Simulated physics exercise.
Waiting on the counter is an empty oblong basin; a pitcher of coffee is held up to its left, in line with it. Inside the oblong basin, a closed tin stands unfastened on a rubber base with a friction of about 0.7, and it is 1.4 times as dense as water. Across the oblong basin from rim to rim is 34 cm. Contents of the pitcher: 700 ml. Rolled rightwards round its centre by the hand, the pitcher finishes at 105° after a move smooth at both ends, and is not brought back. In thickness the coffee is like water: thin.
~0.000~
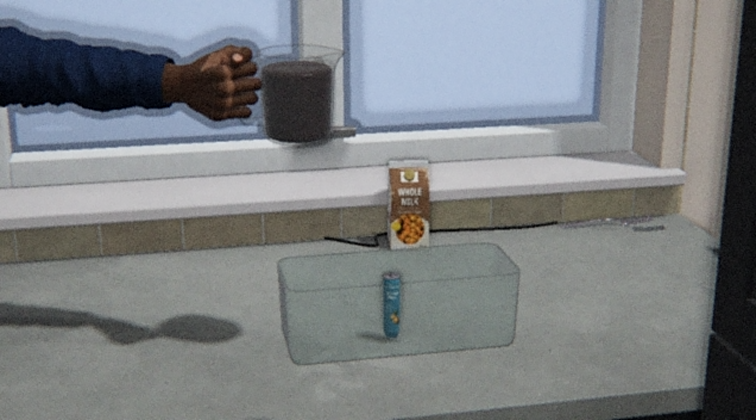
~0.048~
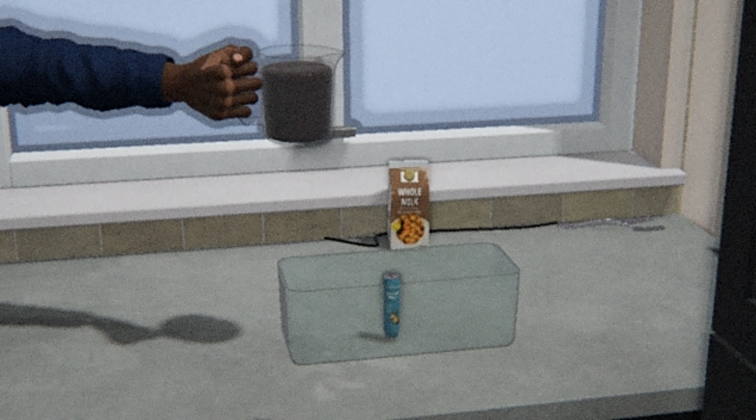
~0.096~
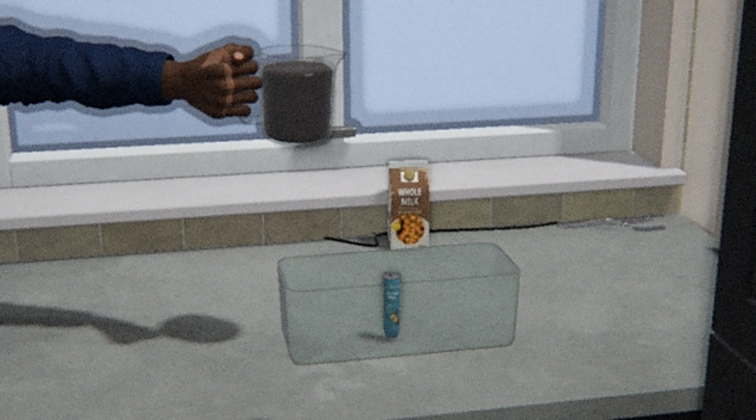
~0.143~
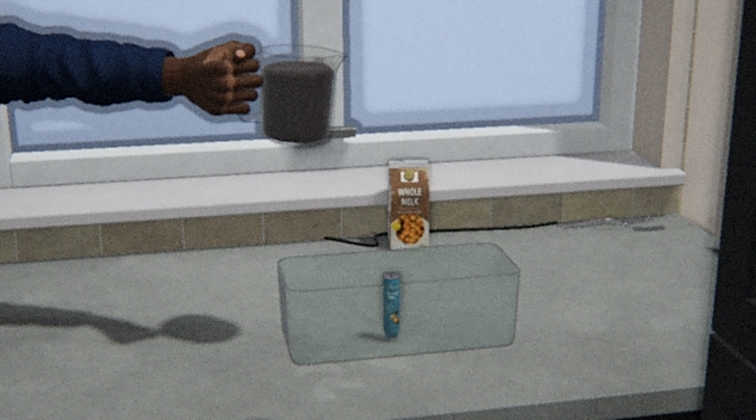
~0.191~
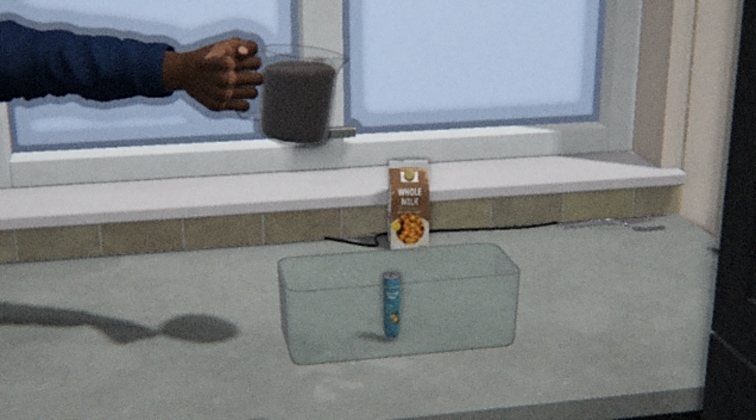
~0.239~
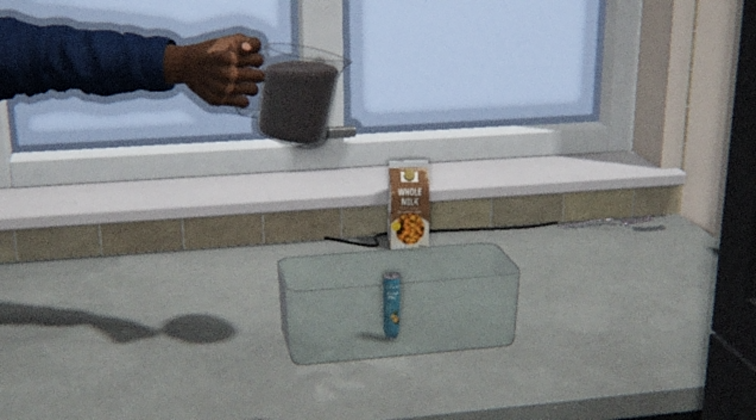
To begin with, a hand holds a clear pitcher of dark coffee upright and still, above and to the left of an empty oblong basin on the counter, near a milk carton and a small blue tin. Then the hand slowly rolls the pitcher slightly rightwards, leaving it at a gentle lean.
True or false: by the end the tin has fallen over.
False.
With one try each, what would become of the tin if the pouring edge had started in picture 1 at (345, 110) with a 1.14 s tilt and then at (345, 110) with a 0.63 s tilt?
First it falls; then it falls.
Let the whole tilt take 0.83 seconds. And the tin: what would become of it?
In that case the tin stays vertical.
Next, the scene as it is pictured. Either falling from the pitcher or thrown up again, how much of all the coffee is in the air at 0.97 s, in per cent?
Airborne share: Near 36 %.
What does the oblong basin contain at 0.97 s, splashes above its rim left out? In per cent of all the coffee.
That comes to about 36 percent.
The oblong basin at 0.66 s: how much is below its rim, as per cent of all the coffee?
Close to 1 in a hundred.
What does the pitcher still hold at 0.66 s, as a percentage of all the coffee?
Close to 82 percent of the liquid remains at that time.
After 0.66 s the tilt is 65° and 83 per cent is still to pour; the tin stands where it began.
After 0.97 s the tilt is 99° and 28 per cent is still to pour; the tin stands where it began.
After 1.29 s the tilt is 105° and 2 per cent is still to pour; the tin stands where it began.
After 1.64 s the tilt is 105° and 0 per cent is still to pour; the tin stands where it began.
In the end the tin stands where it began.
